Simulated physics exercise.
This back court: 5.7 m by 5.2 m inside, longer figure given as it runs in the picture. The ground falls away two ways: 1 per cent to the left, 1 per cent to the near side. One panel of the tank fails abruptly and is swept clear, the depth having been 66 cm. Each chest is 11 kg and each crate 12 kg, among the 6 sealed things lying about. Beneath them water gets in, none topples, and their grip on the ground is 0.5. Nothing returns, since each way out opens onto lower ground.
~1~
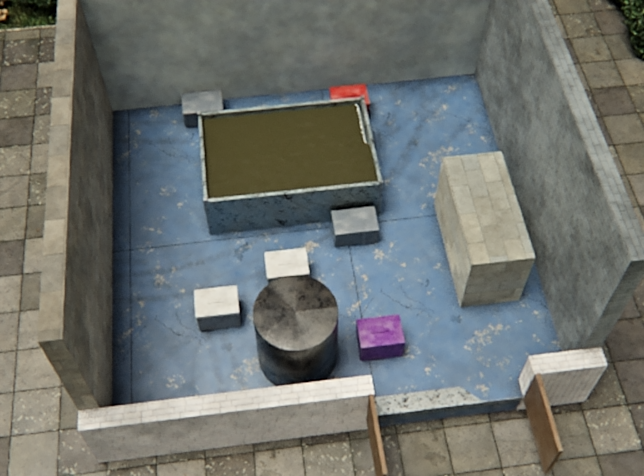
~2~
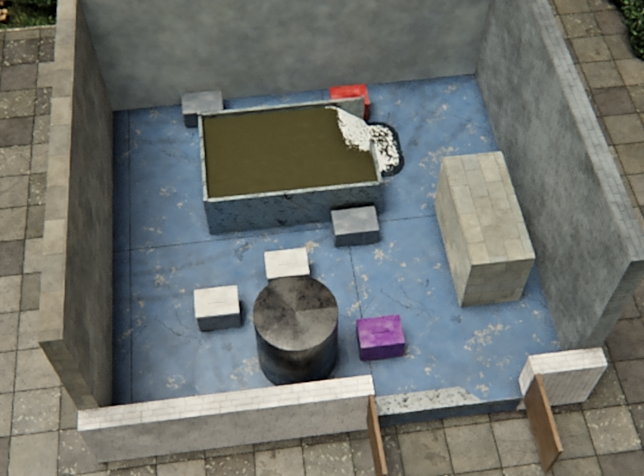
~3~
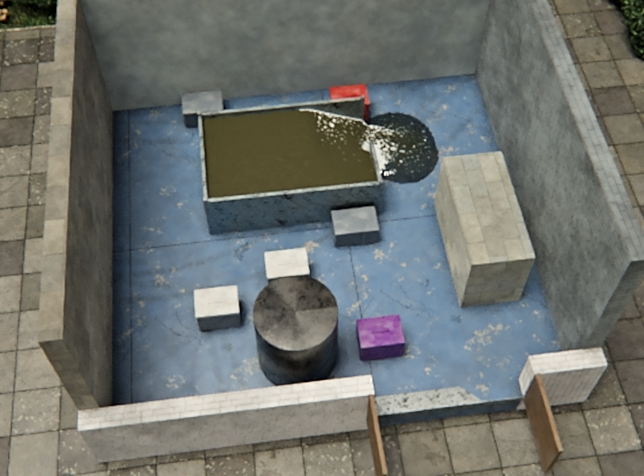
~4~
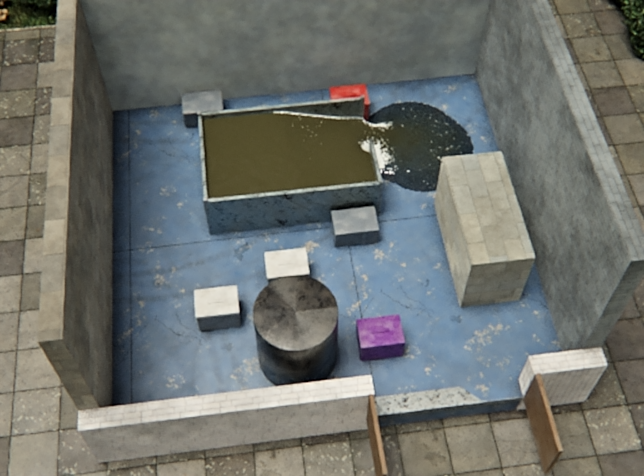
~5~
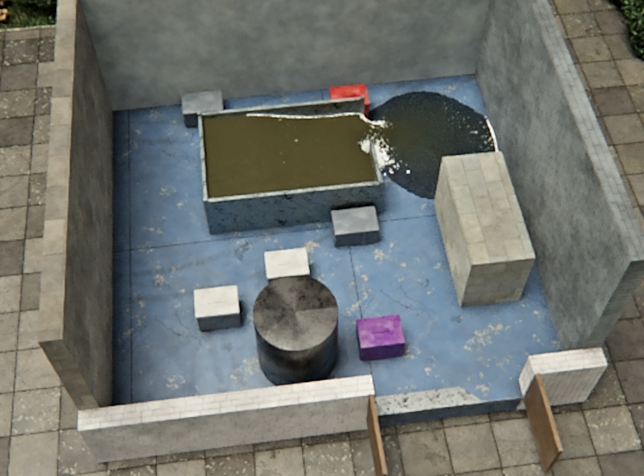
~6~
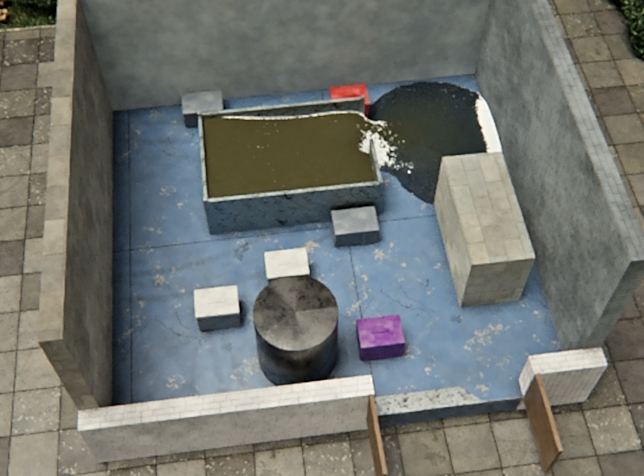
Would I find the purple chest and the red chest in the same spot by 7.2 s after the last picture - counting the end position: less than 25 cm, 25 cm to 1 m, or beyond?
Purple chest moves a bit, red chest goes a long way.
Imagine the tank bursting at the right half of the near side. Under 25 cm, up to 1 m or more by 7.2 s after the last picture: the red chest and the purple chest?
Under that change the red chest would sit tight and the purple chest would be borne far.
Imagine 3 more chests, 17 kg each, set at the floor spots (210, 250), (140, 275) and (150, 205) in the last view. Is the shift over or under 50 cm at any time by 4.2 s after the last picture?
In turn: Less, under, less.
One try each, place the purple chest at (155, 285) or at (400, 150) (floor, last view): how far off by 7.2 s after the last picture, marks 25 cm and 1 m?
Outcomes in order: It is shifted a bit; it is taken a long way.
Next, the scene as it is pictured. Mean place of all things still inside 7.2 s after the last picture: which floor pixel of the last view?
Centred roughly on (251, 270).
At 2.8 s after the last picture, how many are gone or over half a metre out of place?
By my reckoning, 0.
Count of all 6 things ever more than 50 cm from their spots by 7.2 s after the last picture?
Counting them up, I find 3.
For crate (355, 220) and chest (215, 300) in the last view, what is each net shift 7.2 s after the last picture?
10 cm and 0 cm, respectively.
Then, 0.9 s after the last picture the purple chest is near (381, 331), 0.0 m from its start, aground; the red chest is near (350, 95), 0.0 m from its start, aground; 0 of 6 are out; 0 afloat.
Then, 2.8 s after the last picture the purple chest is near (381, 331), 0.0 m from its start, aground; the red chest is near (330, 102), 0.3 m from its start, afloat; 0 of 6 are out; 1 afloat.
Then, 4.8 s after the last picture the purple chest is near (363, 352), 0.4 m from its start, afloat; the red chest is near (166, 109), 2.7 m from its start, afloat; 0 of 6 are out; 3 afloat.
Then, 7.2 s after the last picture the purple chest is near (356, 370), 0.6 m from its start, afloat; the red chest is near (141, 120), 3.1 m from its start, afloat; 0 of 6 are out; 2 afloat.
